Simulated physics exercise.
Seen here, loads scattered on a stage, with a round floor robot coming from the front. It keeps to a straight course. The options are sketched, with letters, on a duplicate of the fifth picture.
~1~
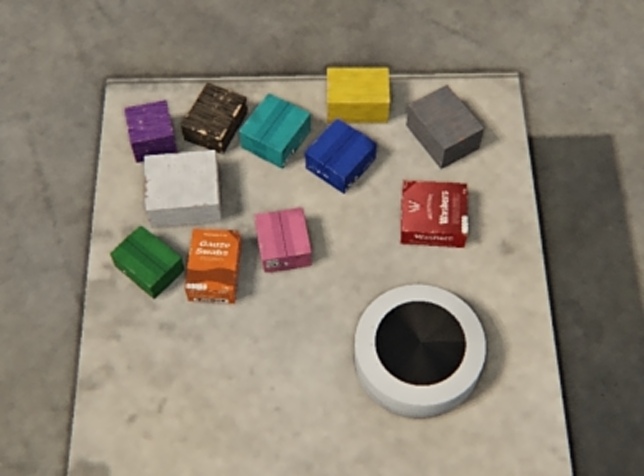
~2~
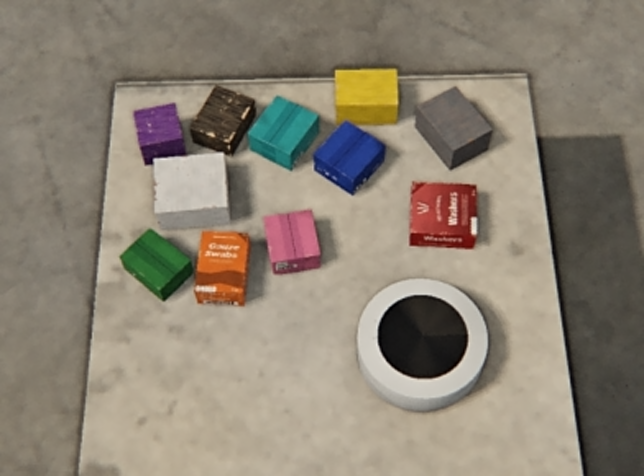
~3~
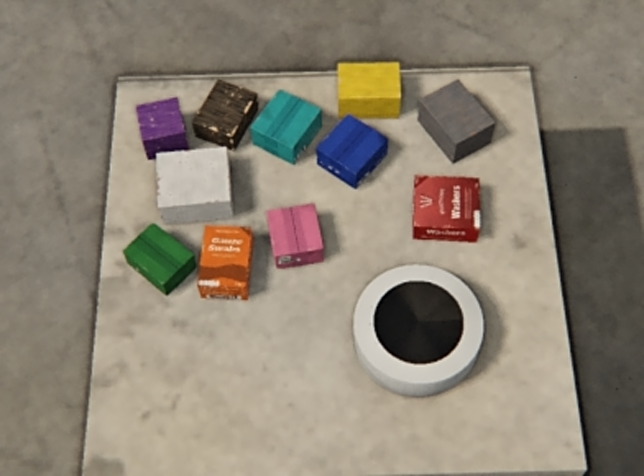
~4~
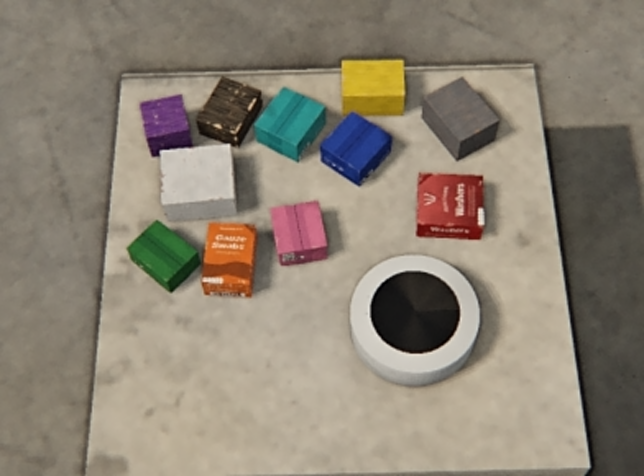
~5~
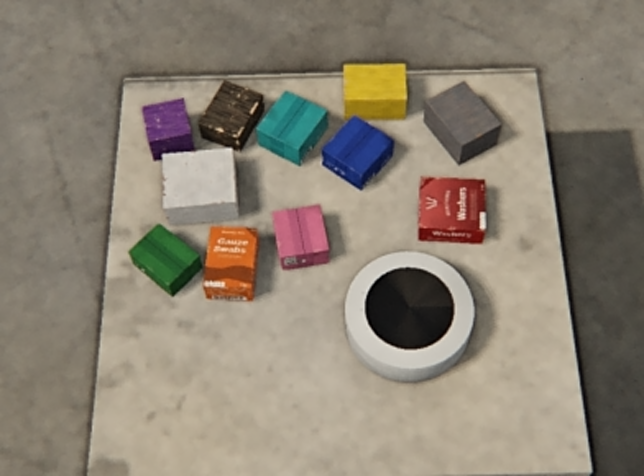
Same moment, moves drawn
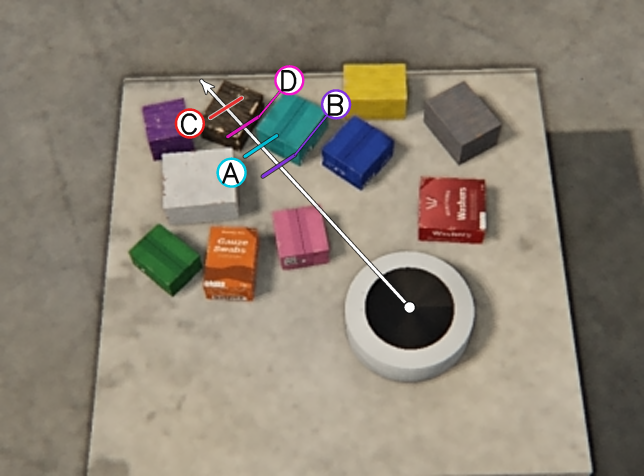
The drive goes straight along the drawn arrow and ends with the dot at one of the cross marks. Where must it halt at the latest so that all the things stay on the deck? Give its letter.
A is the last safe stop.
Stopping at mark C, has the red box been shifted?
No.
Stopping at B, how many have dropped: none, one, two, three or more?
The count is none.
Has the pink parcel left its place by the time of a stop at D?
Yes.
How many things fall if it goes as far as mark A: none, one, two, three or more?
By then, none.
On the marked copy, A at (261, 146); B at (280, 166); C at (226, 108); D at (243, 126); the arrow from (410, 307) to (201, 81); the white dot at (410, 307).
With A. Early on, robot (352, 255); pink parcel (273, 216); yellow crate (375, 93).
Further on, robot (299, 197); black crate (226, 110); white crate (175, 180).
At the end, robot (262, 157); black crate (201, 70); turquoise parcel (283, 91); nothing has fallen.
As for the rest, B is safe but short; C drops the black crate; D drops the black crate.
